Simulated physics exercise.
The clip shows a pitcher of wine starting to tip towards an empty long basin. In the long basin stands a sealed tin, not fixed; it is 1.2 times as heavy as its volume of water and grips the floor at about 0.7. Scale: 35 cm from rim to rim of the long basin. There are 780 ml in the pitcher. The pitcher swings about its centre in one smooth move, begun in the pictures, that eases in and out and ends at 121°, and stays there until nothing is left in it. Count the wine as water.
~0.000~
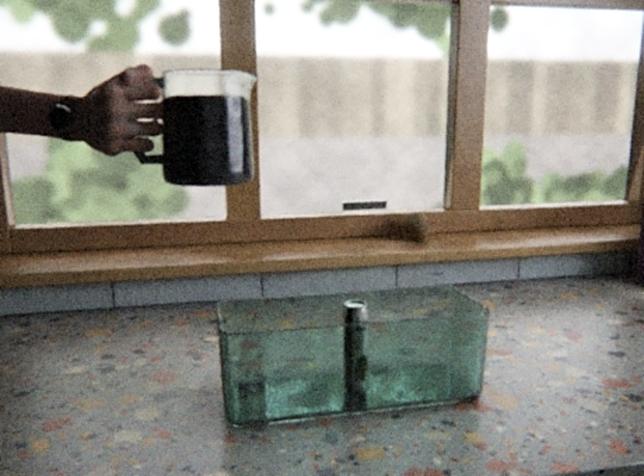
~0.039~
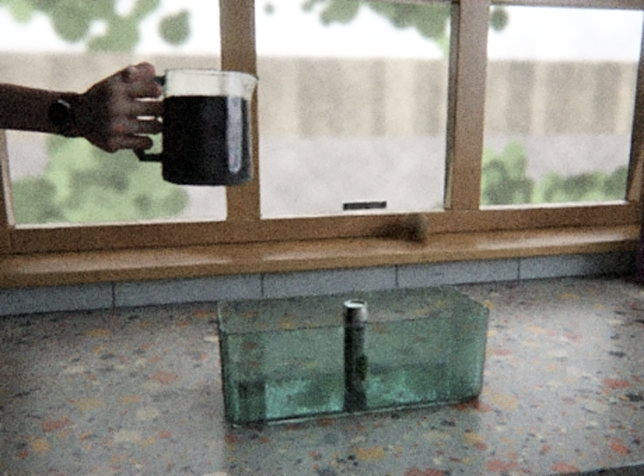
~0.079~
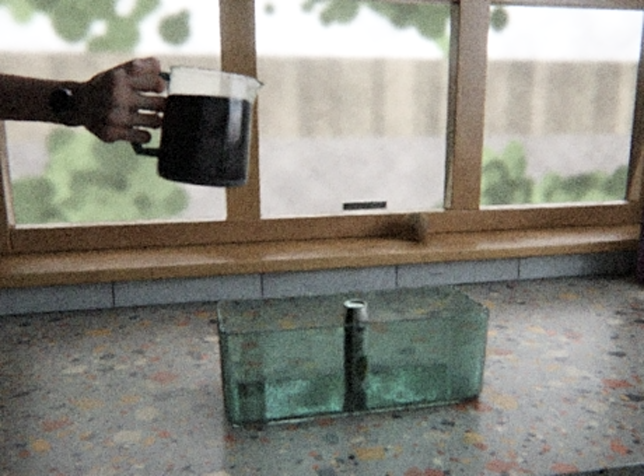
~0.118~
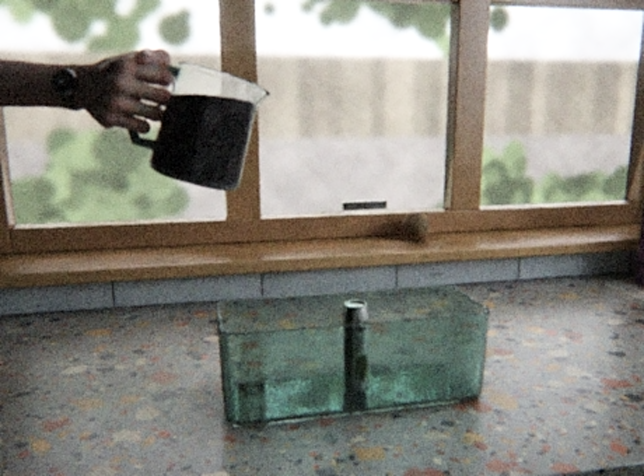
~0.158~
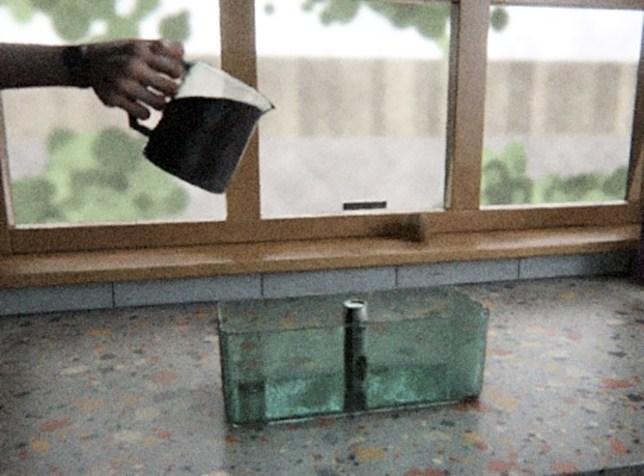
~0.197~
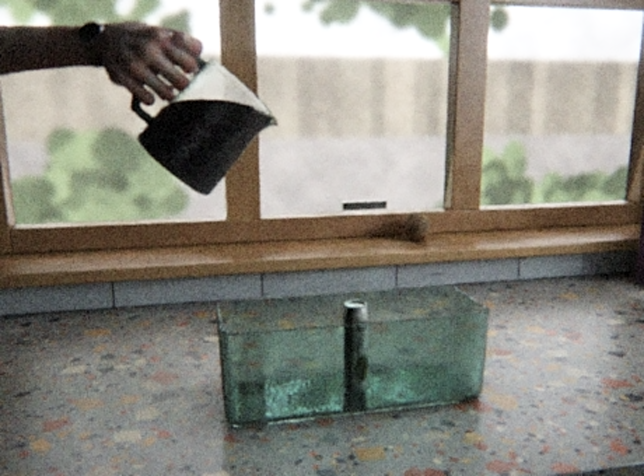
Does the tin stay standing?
It falls.
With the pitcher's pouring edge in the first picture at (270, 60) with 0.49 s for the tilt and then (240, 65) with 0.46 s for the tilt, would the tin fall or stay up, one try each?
First it goes over; then it remains upright.
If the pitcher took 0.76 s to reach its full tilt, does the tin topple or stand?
The tin topples.
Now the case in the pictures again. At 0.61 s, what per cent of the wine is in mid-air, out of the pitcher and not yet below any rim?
Some 30 per cent.
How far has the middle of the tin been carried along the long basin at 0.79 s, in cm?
Some 8 cm.
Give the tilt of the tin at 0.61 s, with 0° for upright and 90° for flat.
It is at some 10°.
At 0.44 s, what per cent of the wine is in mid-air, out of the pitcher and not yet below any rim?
Near 44 in a hundred.
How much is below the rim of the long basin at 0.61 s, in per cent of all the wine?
Some 60 per cent.
By 0.44 s the tilt is 117° and 51 per cent is still to pour; the tin stands where it began.
By 0.61 s the tilt is 121° and 9 per cent is still to pour; the tin leans 10°.
By 0.79 s the tilt is 121° and 0 per cent is still to pour; the tin lies on its side.
By 0.99 s the tilt is 121° and 0 per cent is still to pour; the tin lies on its side.
At rest the tin lies on its side.
